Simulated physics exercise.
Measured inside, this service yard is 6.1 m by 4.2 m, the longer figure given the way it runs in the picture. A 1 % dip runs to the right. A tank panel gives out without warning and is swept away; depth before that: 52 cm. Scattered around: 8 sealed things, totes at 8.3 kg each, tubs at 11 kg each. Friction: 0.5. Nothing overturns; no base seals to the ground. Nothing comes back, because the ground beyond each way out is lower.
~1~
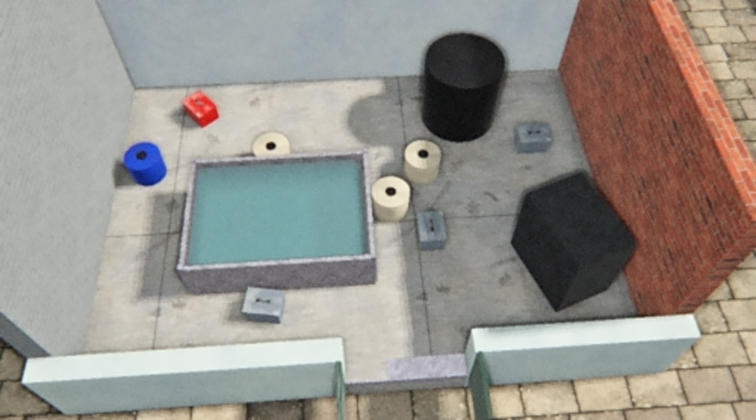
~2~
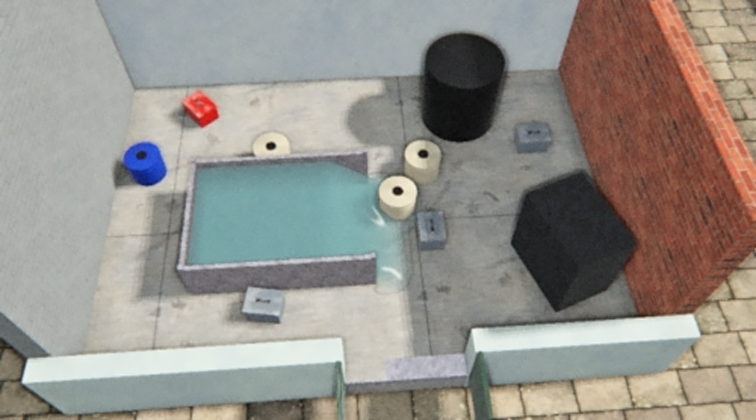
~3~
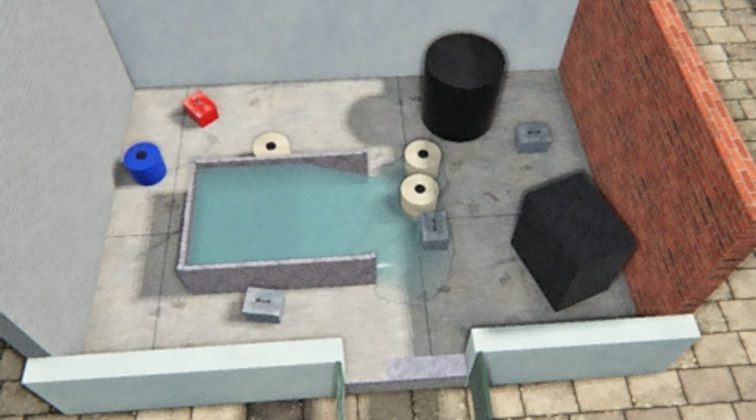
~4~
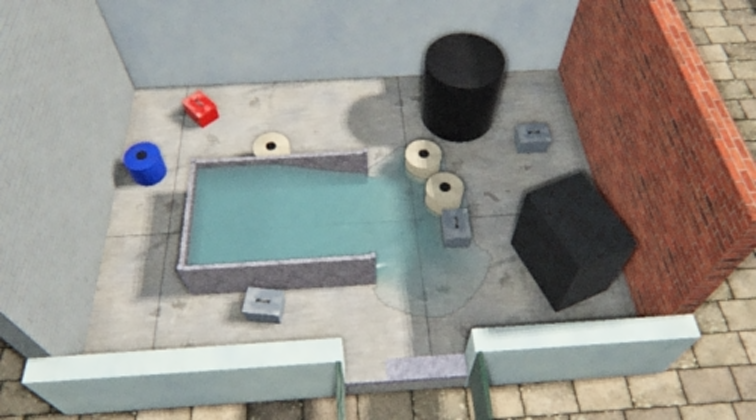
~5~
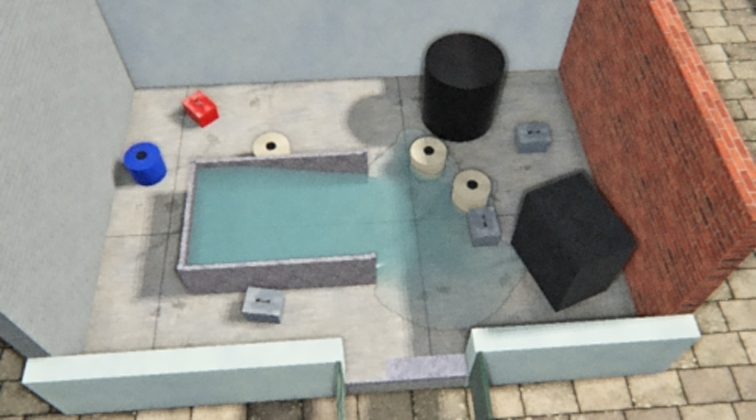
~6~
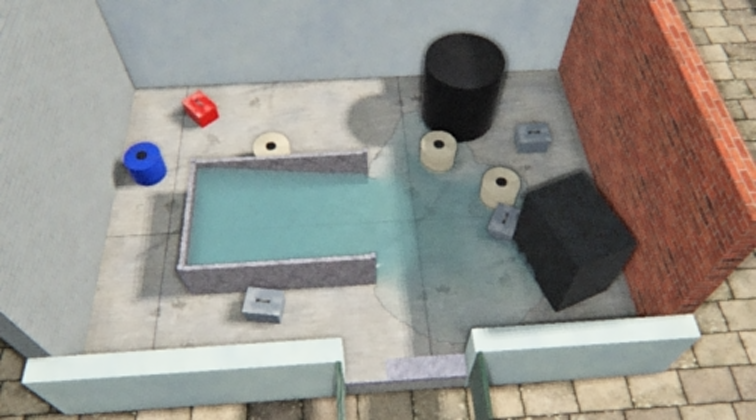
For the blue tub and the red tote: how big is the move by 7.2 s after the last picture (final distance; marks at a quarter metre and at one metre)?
At the end, blue tub: Negligible shift, red tote: Negligible shift.
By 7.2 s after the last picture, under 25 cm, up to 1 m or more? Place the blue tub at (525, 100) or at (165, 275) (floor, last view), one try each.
Run 1: It is pushed a bit. Run 2: It remains nearly still.
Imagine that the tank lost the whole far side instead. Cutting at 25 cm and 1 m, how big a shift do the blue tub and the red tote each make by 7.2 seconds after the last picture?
Then the blue tub goes a great distance and the red tote goes a great distance.
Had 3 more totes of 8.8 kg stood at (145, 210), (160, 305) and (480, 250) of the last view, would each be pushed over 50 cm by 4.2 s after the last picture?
Going through them in the order asked, they come out shy of the mark, shy of the mark and clear of the mark.
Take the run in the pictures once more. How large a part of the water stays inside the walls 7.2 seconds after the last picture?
About 92 per cent.
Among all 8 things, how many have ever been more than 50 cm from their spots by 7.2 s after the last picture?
The count comes to 4.
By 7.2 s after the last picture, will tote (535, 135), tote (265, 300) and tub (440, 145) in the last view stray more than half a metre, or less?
The first topped the threshold, the second never reached the threshold, and the third topped the threshold.
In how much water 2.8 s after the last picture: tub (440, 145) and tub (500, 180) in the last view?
Depths: Near 16 cm, then near 14 cm.
Then, 0.9 s after the last picture the blue tub is near (142, 156), 0.0 m from its start, aground; the red tote is near (199, 103), 0.0 m from its start, aground; 0 of 8 are out; 2 afloat.
Then, 2.8 s after the last picture the blue tub is near (142, 156), 0.0 m from its start, aground; the red tote is near (199, 103), 0.0 m from its start, aground; 0 of 8 are out; 4 afloat.
Then, 4.8 s after the last picture the blue tub is near (142, 156), 0.0 m from its start, aground; the red tote is near (196, 104), 0.0 m from its start, aground; 0 of 8 are out; 4 afloat.
Then, 7.2 s after the last picture the blue tub is near (142, 156), 0.0 m from its start, aground; the red tote is near (192, 105), 0.1 m from its start, aground; 0 of 8 are out; 3 afloat.
